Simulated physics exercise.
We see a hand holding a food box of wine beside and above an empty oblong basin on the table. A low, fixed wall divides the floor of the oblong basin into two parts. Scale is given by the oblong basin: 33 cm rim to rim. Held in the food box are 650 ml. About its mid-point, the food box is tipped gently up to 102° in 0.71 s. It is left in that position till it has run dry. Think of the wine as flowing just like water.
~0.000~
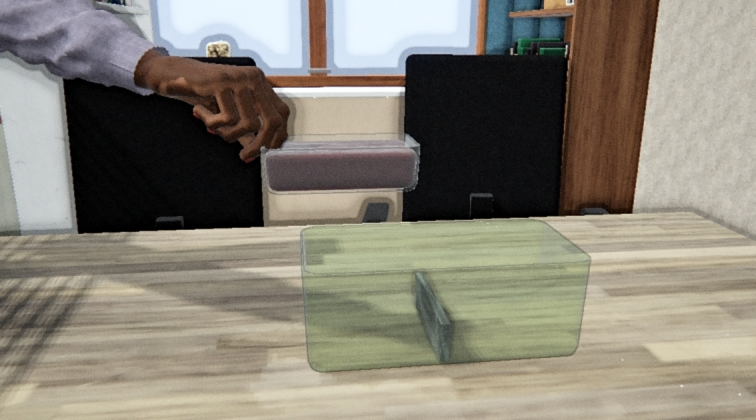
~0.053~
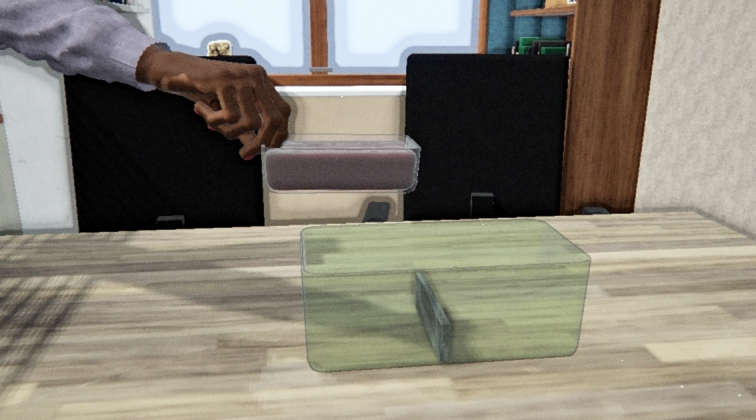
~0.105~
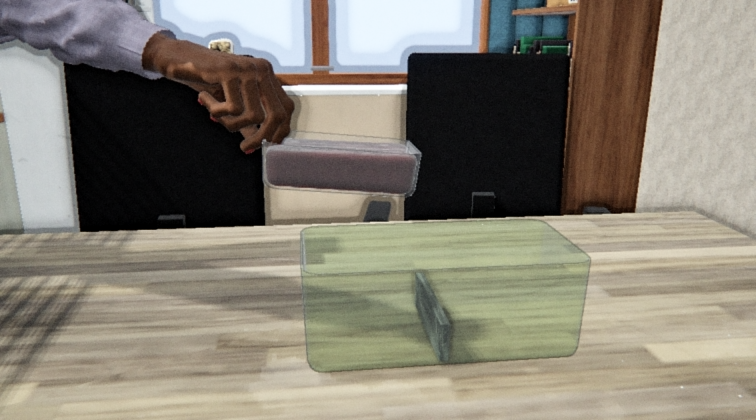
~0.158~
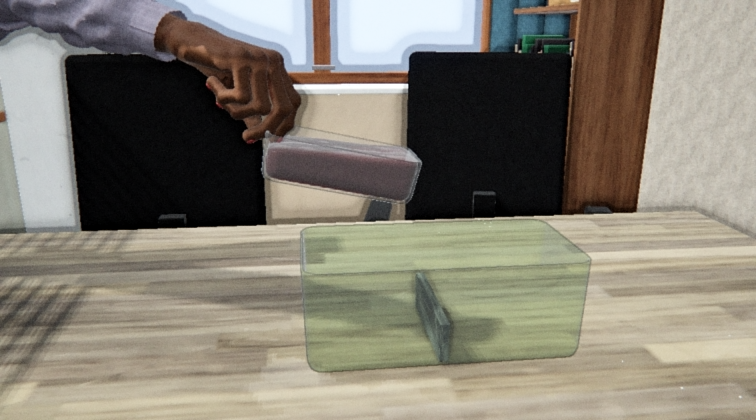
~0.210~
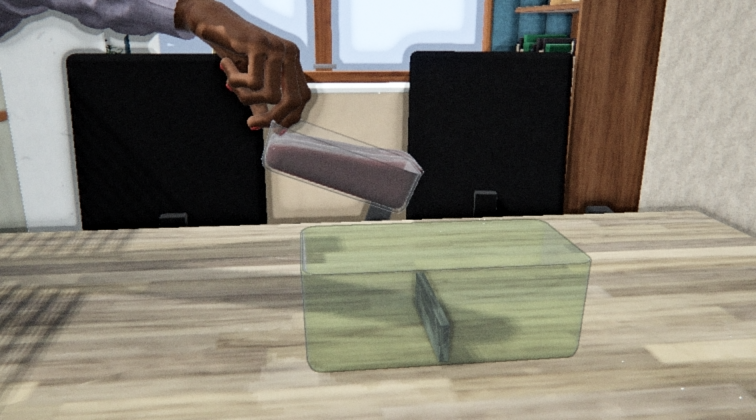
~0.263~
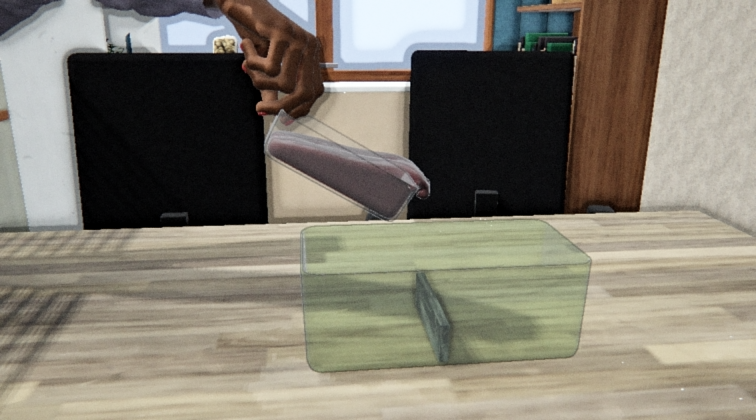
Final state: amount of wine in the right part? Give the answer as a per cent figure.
Approximately 77 %.
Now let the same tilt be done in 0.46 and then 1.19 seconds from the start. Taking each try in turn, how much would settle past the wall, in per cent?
The first try gives 60 percent and the second 80 percent.
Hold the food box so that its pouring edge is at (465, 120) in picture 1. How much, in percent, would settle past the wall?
85 %.
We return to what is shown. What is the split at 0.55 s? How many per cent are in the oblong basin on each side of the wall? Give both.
Left roughly 12 per cent, right roughly 66.
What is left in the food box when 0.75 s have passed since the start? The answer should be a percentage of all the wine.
Near 0 percent, more or less.
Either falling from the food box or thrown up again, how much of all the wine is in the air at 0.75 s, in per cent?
Something like 3 per cent is in the air then.
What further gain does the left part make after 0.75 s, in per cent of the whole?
That amounts to roughly 2 per cent of the whole.
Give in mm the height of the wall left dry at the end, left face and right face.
Left roughly 44 mm; right roughly 30 mm.
Then, 0.55 s in, the tilt is 89° and 5 per cent is still to pour, 13 is left of the wall and 66 right of it.
Then, 0.75 s in, the tilt is 102° and 0 per cent is still to pour, 19 is left of the wall and 77 right of it.
Then, 0.97 s in, the tilt is 102° and 0 per cent is still to pour, 22 is left of the wall and 78 right of it.
Then, 1.21 s in, the tilt is 102° and 0 per cent is still to pour, 22 is left of the wall and 77 right of it.
Finally, 22 per cent lies left of the wall, 77 right of it and 1 outside.
